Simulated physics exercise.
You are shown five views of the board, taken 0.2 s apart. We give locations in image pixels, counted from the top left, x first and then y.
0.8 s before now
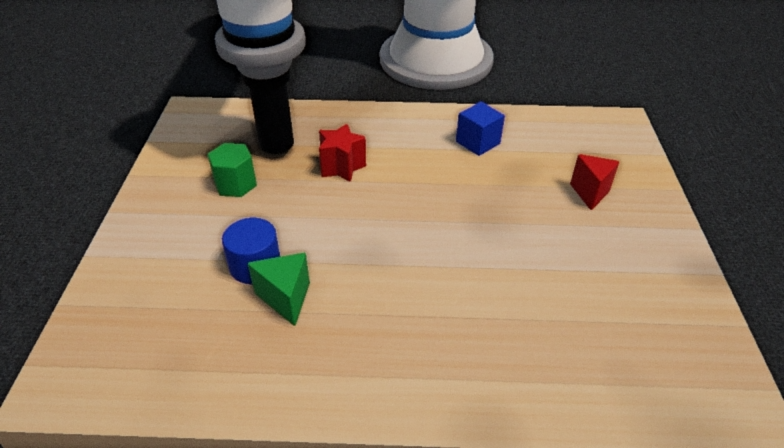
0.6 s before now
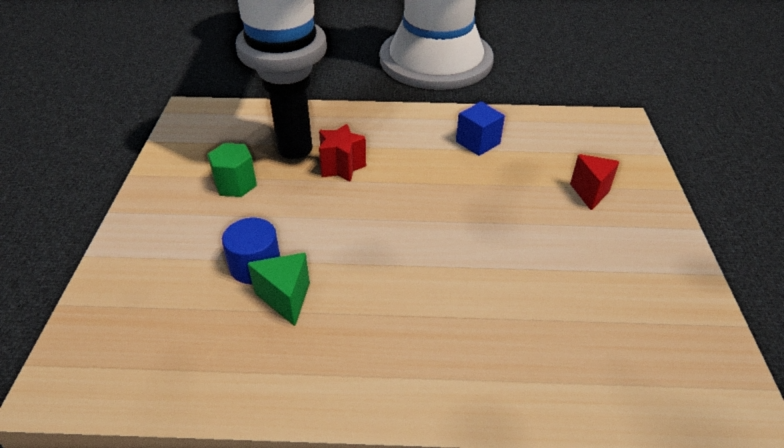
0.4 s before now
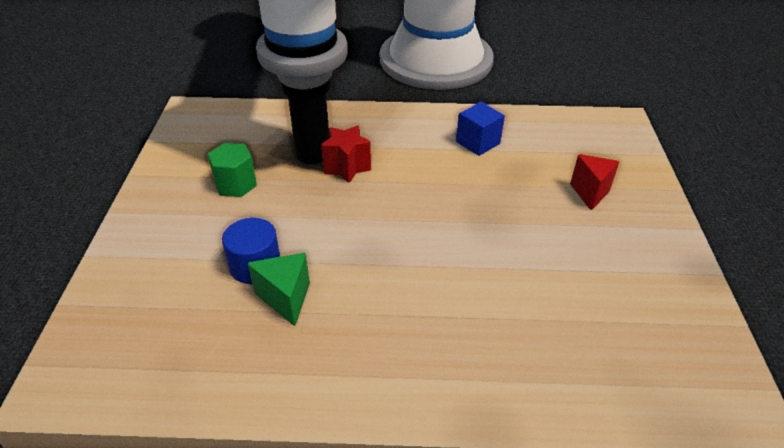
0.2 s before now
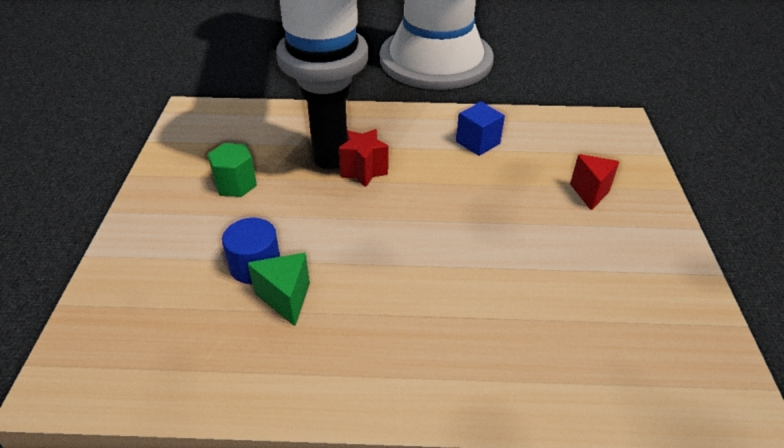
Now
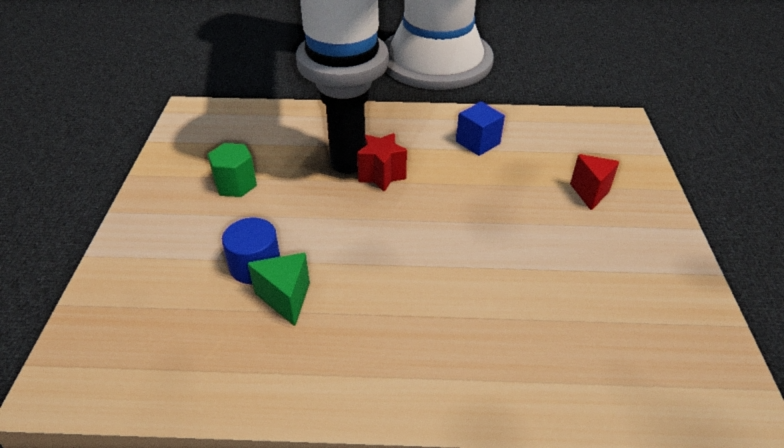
A robot arm with a black stick moved right across the wooden board, reached the red star and pushed it a short way to the right, while the other colored blocks stayed still.
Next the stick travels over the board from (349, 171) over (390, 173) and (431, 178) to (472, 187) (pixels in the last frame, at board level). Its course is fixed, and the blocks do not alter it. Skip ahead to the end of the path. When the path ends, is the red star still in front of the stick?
I expect so.
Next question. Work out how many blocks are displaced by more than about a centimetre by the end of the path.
By the end of the path, one block has moved more than about a centimetre.
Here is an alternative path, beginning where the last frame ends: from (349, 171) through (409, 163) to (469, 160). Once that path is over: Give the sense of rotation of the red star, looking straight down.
It spins clockwise.
On the path given first. One third of the way, stick (390, 165); red star (425, 148).
Two thirds of the way, stick (434, 171); red star (471, 154).
At the end, stick (473, 179); red star (513, 162); blue square piece still.
